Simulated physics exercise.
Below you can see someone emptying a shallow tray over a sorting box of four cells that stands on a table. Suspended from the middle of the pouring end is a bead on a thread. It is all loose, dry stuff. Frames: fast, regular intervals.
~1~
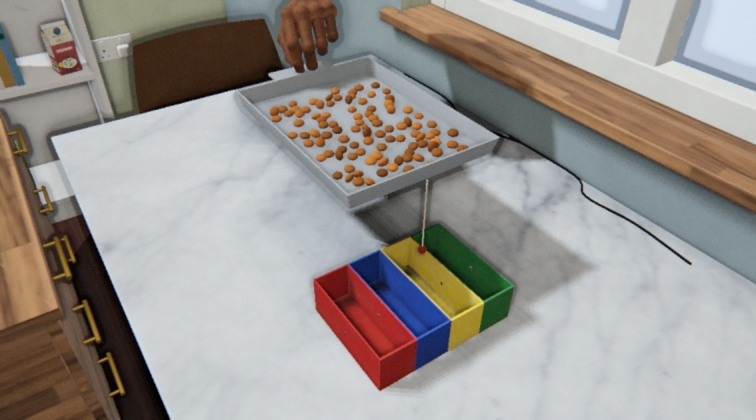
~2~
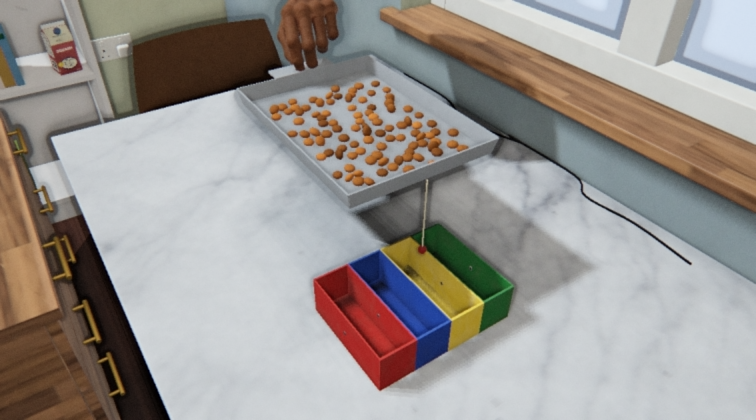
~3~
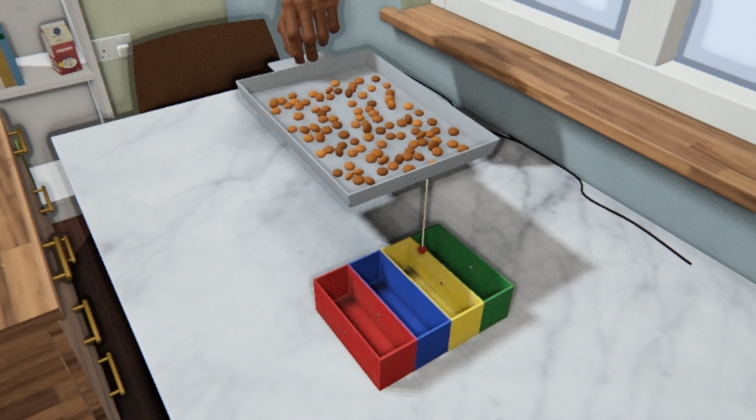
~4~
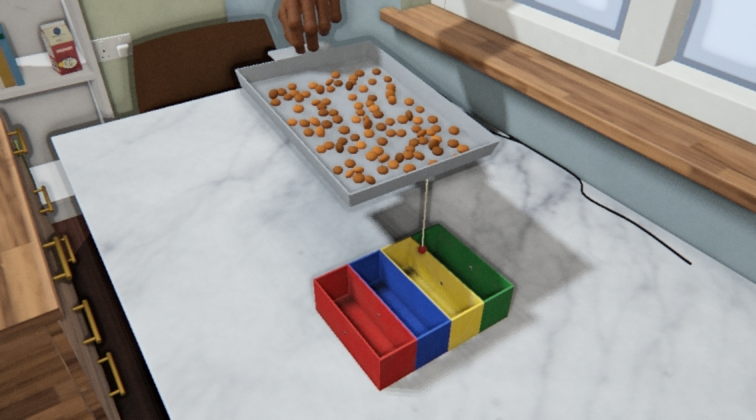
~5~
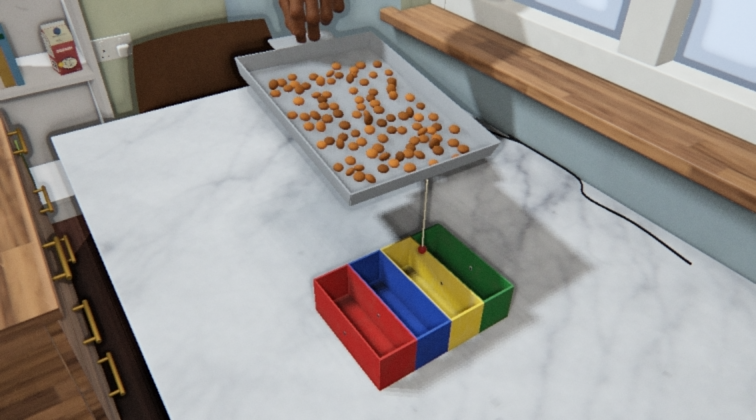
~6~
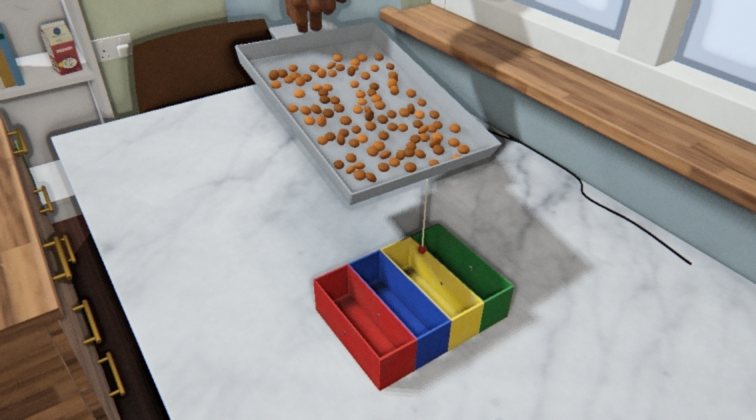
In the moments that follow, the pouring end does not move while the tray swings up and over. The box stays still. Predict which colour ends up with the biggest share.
The biggest share goes to green.
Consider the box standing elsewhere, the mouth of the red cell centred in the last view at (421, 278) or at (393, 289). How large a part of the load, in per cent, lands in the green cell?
Roughly 20 per cent, and 40 per cent.
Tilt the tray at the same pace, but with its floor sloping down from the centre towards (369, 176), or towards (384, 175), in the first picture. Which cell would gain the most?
So, in order: Red, then the red cell.
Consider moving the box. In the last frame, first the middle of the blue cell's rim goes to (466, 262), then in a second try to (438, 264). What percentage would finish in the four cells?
About 90 per cent, then about 90 per cent.
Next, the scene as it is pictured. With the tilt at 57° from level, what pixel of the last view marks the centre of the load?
Check around (436, 142) in the last picture.
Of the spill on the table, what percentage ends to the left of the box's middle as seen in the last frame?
0 in a hundred, roughly.
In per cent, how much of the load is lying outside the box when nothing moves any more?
Roughly 50 percent of the load.
Shortly afterwards, tray tipped steeply; the whole lot on the tray.
Next, tray tipped right over; near two thirds on the tray; a little in the green cell; near a quarter falling or outside the box.
Some moments later, tray tipped past a quarter turn; near a third in the green cell; a little in the yellow cell; a little in the blue cell; near half falling or outside the box.
In the end, tray tipped past a quarter turn; near a third in the green cell; a little in the yellow cell; a little in the blue cell; none at all in the red cell; near half outside the box.
